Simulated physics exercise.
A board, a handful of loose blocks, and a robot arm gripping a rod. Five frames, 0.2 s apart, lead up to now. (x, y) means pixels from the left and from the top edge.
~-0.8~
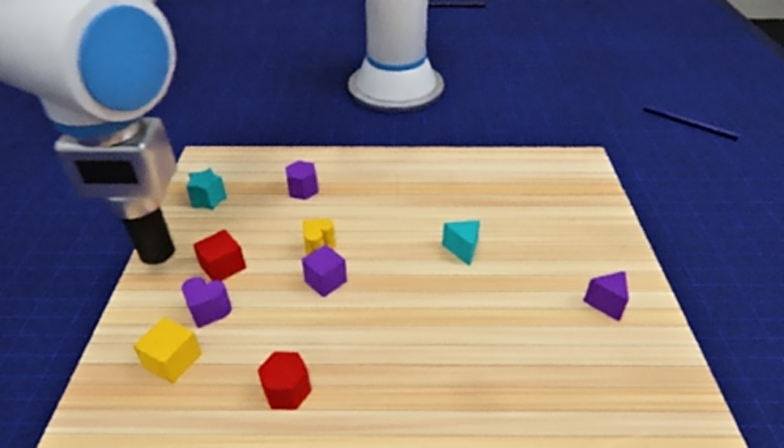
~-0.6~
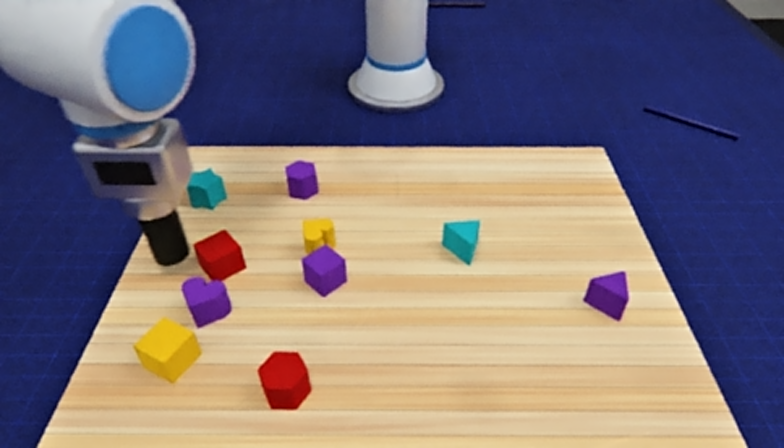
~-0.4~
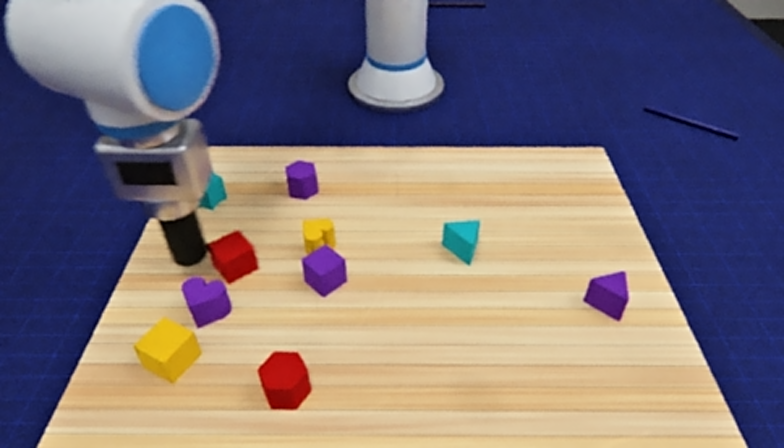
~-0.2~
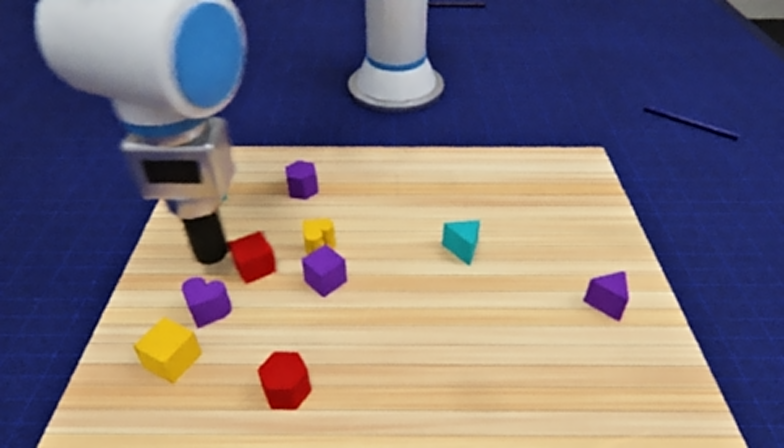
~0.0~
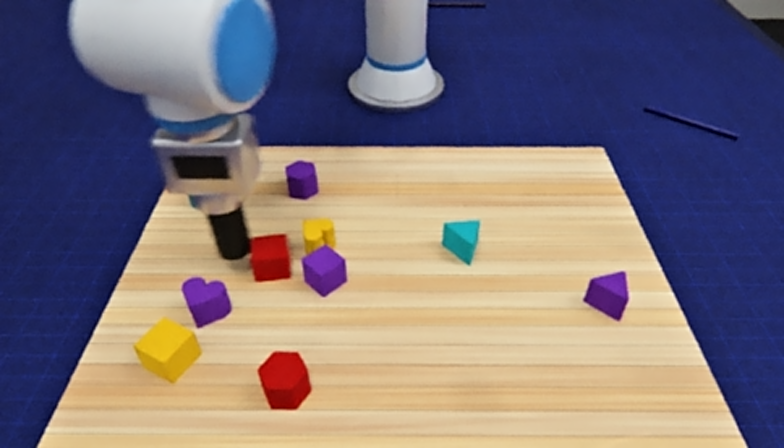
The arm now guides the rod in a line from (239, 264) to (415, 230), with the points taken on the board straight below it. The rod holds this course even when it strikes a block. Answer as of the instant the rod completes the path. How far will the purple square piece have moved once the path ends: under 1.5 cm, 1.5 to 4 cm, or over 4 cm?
It gets moved 1.5 to 4 cm.
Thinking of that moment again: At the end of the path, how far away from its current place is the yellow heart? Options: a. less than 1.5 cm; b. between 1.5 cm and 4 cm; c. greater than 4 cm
It's c.
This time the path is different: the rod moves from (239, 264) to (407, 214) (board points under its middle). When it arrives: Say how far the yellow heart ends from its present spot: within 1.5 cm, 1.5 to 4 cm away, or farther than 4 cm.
It falls in the over 4 cm band.
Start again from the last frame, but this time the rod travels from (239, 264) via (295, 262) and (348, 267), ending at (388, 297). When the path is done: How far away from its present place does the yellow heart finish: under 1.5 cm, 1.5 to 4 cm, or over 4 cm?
My estimate: In the 1.5 to 4 cm range.
On the path given first. One third of the way, rod at (298, 237); red square piece at (315, 250), turned 65° clockwise; yellow heart at (332, 224), turned 40° anticlockwise; purple square piece at (339, 267).
Two thirds of the way, rod at (359, 226); red square piece at (330, 249), turned 85° clockwise; yellow heart at (388, 220); purple square piece at (344, 272), turned 30° clockwise.
At the end, rod at (416, 215); red square piece at (330, 249), turned 85° clockwise; yellow heart at (443, 219), turned 45° clockwise; purple square piece at (344, 272), turned 30° clockwise; turquoise triangular block at (478, 230), turned 25° clockwise.
